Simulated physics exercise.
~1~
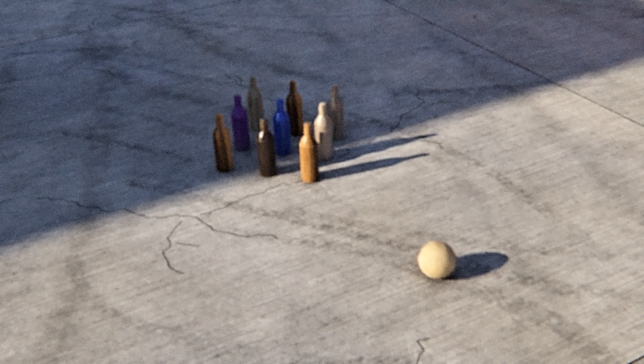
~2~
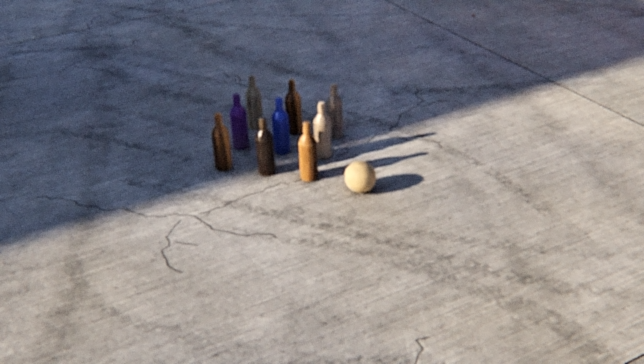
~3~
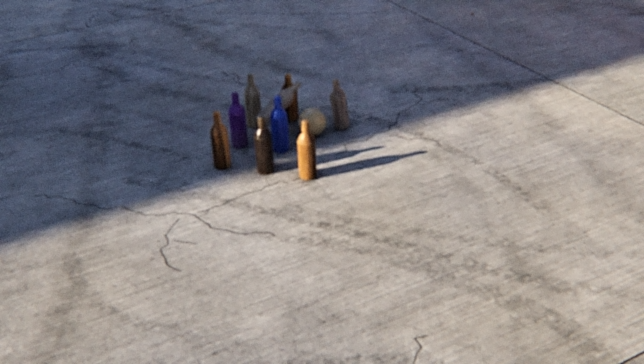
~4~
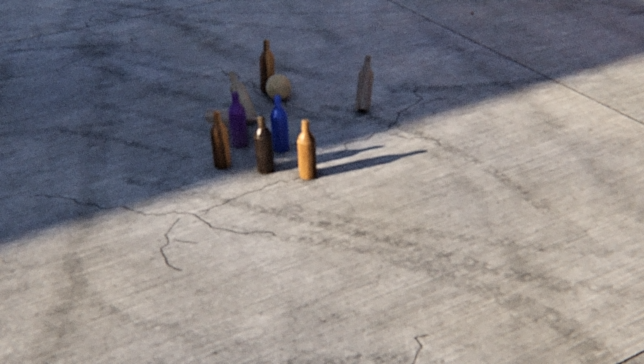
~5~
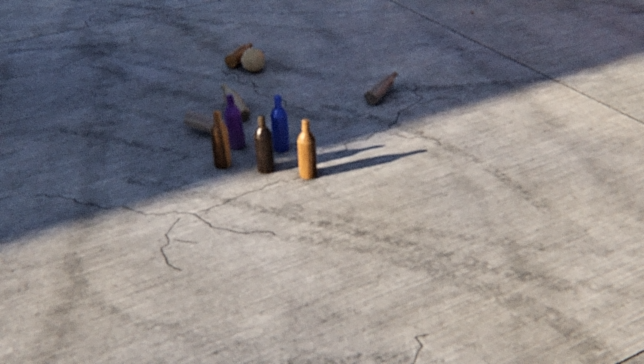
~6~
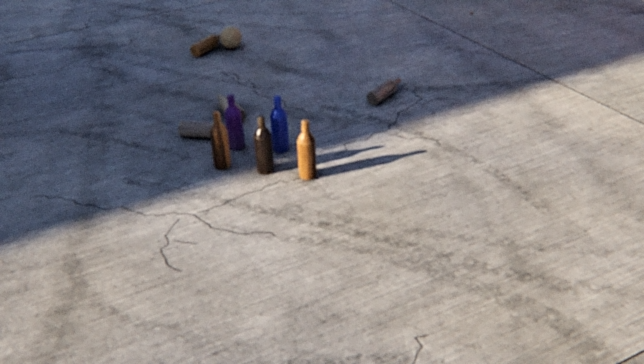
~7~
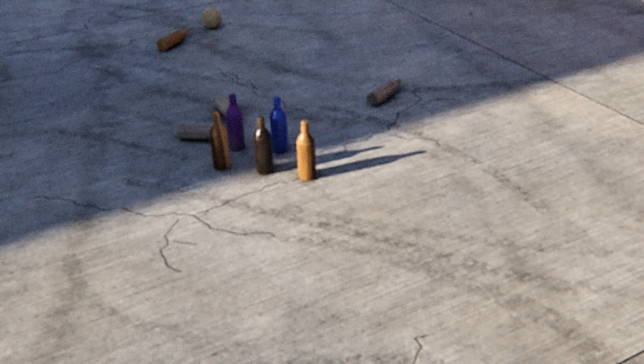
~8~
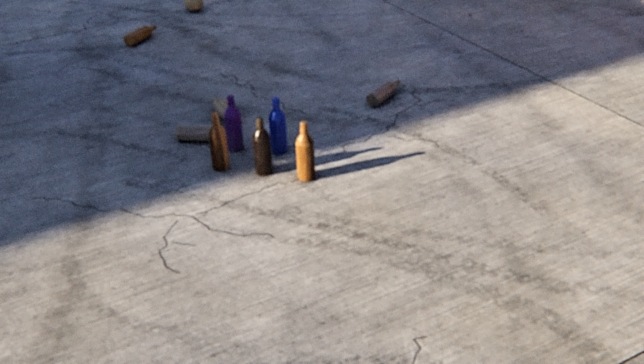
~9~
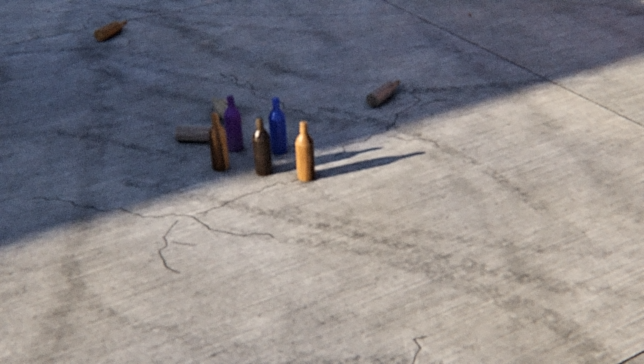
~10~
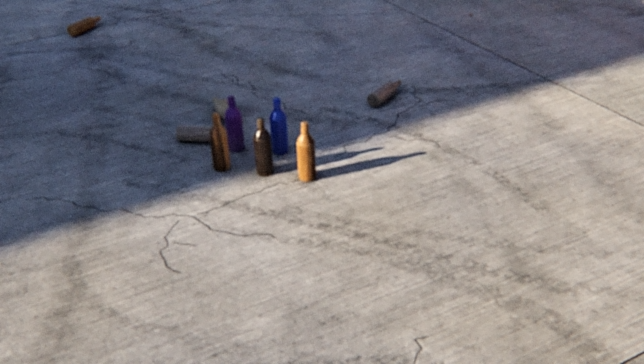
A pale ball rolls into nine standing skittles, topples four, and rolls away out of view.
